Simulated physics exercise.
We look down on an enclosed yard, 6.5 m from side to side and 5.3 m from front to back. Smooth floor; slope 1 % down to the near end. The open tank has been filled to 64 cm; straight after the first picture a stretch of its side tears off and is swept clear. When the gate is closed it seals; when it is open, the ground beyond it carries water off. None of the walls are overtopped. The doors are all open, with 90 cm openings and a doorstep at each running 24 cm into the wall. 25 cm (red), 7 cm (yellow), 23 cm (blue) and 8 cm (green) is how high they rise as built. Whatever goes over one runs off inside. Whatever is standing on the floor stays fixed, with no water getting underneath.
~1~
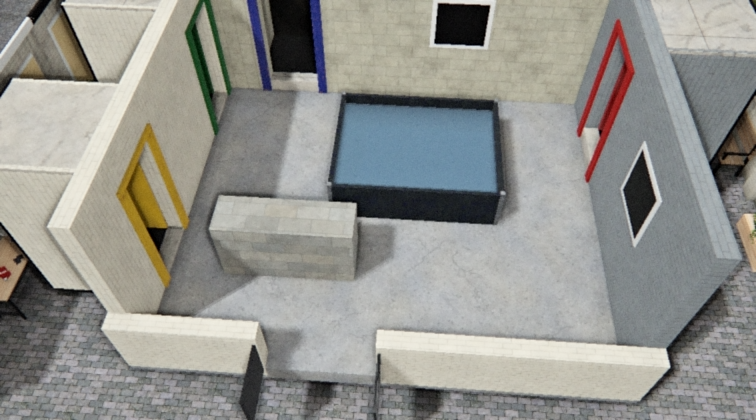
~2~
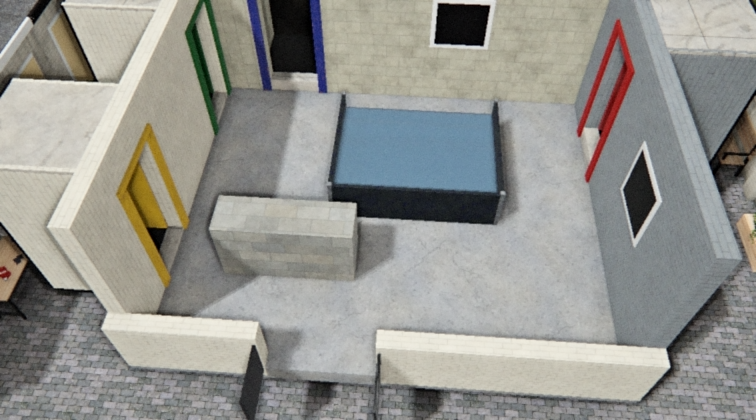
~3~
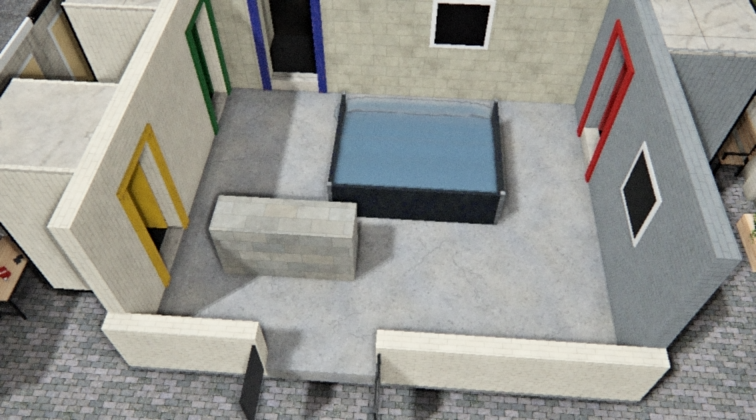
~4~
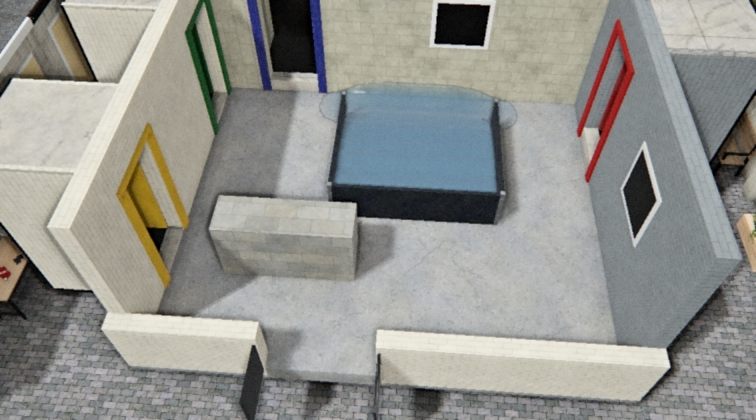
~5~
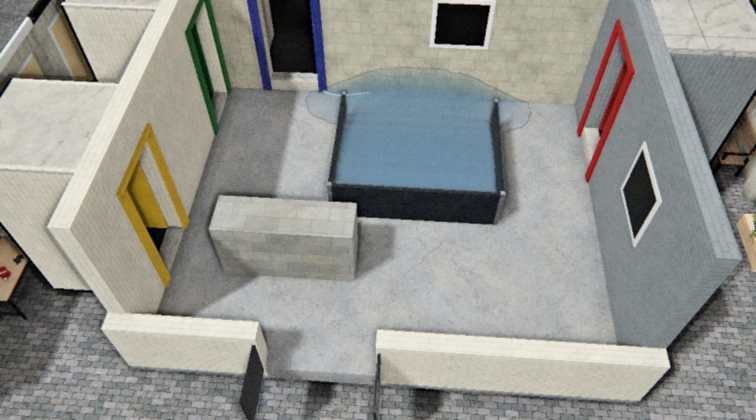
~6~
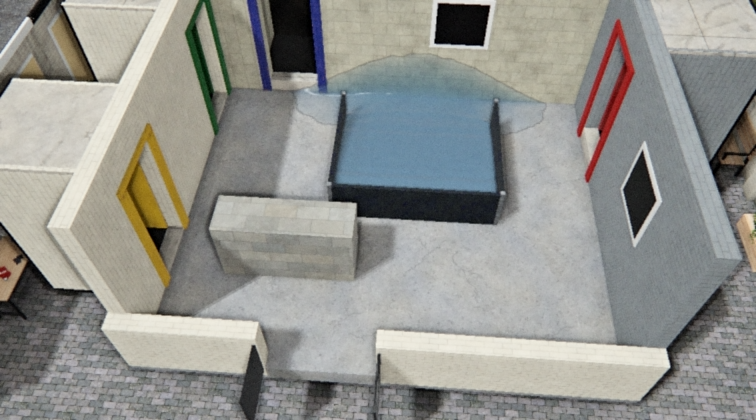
Open dark-sided tank of blue water in a walled yard losing its far side, water spreading out behind toward the back wall.
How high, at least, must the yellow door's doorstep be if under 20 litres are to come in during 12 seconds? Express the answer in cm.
I would say about 8 cm.
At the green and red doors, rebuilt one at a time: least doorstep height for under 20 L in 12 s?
About 27 cm at green and about 19 cm at red.
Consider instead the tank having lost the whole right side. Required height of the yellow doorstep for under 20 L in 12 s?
It needs to be about 11.0 cm high.
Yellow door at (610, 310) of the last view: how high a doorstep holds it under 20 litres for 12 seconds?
Minimum: About 9.0 cm.
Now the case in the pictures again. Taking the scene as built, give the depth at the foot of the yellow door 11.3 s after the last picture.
Lab note: Depth approx. 11.5 cm.
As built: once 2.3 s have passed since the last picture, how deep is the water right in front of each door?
Depth (cm): Red 21 / yellow 3 / blue 12 / green 25.
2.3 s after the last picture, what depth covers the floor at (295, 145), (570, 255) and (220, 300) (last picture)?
Close to 2, 5 and 0 cm deep.
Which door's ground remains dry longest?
Answer: Yellow.
Then, 0.7 s after the last picture water covers 20 % of the floor, deepest (49 cm) near (420, 99); it has not reached the yellow door.
Then, 2.3 s after the last picture water covers 55 % of the floor, deepest (30 cm) near (566, 113); 3 cm at the yellow door, 0 litres in over its 7 cm doorstep.
Then, 11.3 s after the last picture water covers 100 % of the floor, deepest (13 cm) near (148, 343); 11 cm at the yellow door, 27 litres in over its 7 cm doorstep.
At the yellow door as built, the water peaked near 11 cm, 11.3 s after the last picture.
Run again over the same 12 s with other heights there, 27 litres in over 7 cm, 7 litres over 9.5 cm. The limit of 20 litres is kept from about 8 cm up.
